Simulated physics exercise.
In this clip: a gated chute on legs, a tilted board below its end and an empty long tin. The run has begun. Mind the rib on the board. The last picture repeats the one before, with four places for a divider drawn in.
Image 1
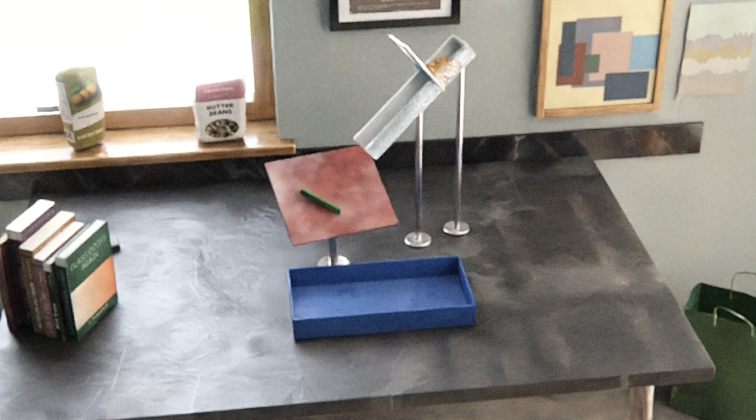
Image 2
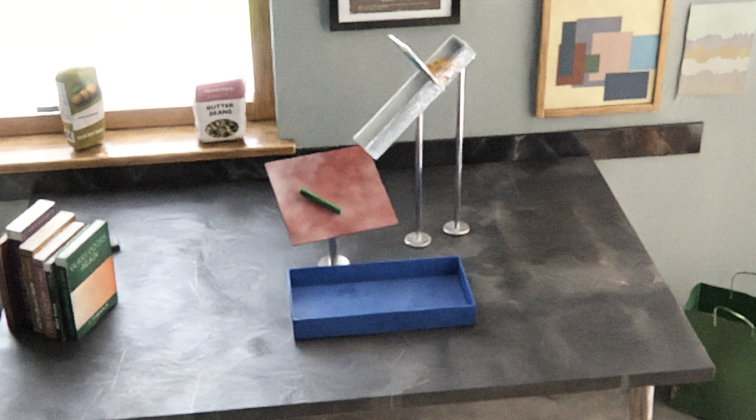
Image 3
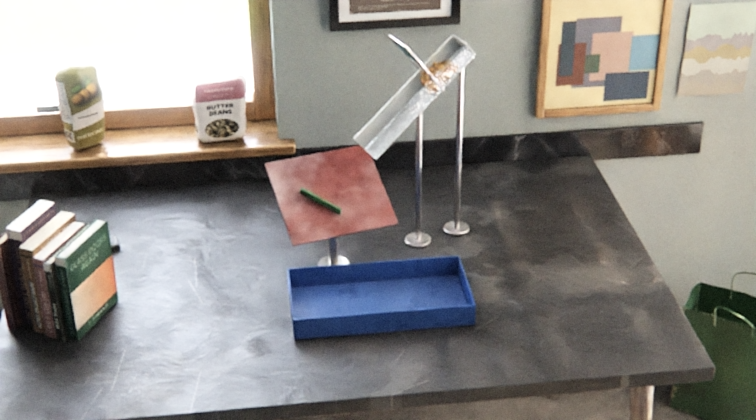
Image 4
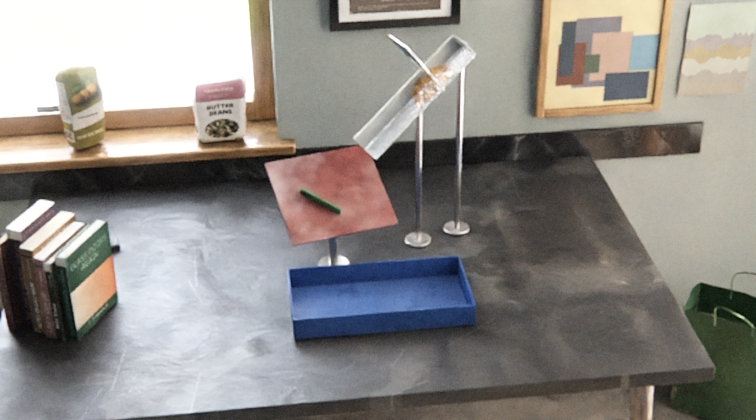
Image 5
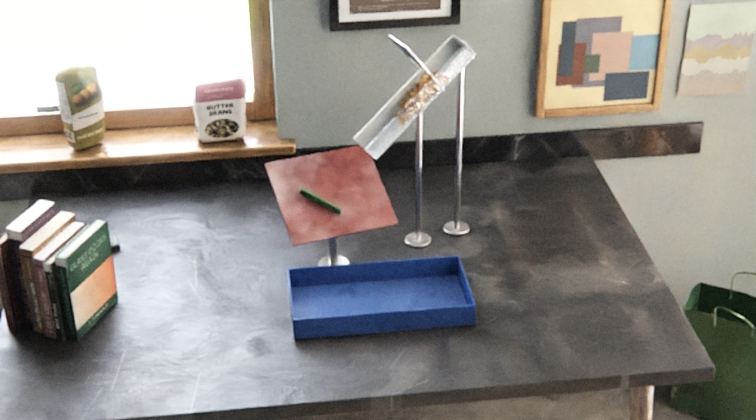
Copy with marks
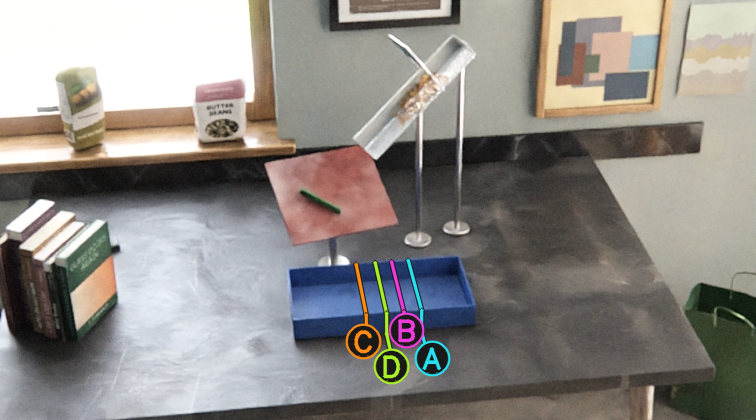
To begin with, a cluster of small tan pieces sits high in a sloping clear chute on metal legs, above a tilted reddish board with a green rib and an empty blue tin. The pieces then slide down leftward, spreading out along the chute to around its middle.
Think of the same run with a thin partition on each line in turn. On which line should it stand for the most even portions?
D is best.
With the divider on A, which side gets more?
More lands on the left.
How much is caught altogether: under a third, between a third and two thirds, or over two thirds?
Over two thirds.
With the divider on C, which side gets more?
Right.
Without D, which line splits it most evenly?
C.
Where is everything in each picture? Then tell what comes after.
In the first frame, load behind the gate at (440, 69), round wooden beads; lip of the chute at (370, 154), sloping fairly steeply.
In the second frame, middle of the board at (331, 193), tilted fairly steeply; middle of its low edge at (347, 234); of its high edge at (316, 153).
In the third frame, front corners of the tin at (294, 319) and (475, 305), empty; front of the load at (430, 92).
In the fourth frame, middle of the load at (430, 79); its front at (419, 106), about a quarter of the way to the lip; rib from (301, 188) to (341, 210).
In the fifth frame, middle of the load at (420, 91); its front at (403, 123), about half of the way to the lip.
On the marked copy, line A crosses the front rim at (421, 309); line B crosses the front rim at (403, 311); line C crosses the front rim at (366, 314); line D crosses the front rim at (386, 312).
With A, of what is caught, nearly all on the left of the divider, a stray few on the right.
With B, of what is caught, nearly all on the left of the divider, a stray few on the right.
With C, of what is caught, about a quarter on the left of the divider, most on the right.
With D, of what is caught, about half on the left of the divider, about half on the right.
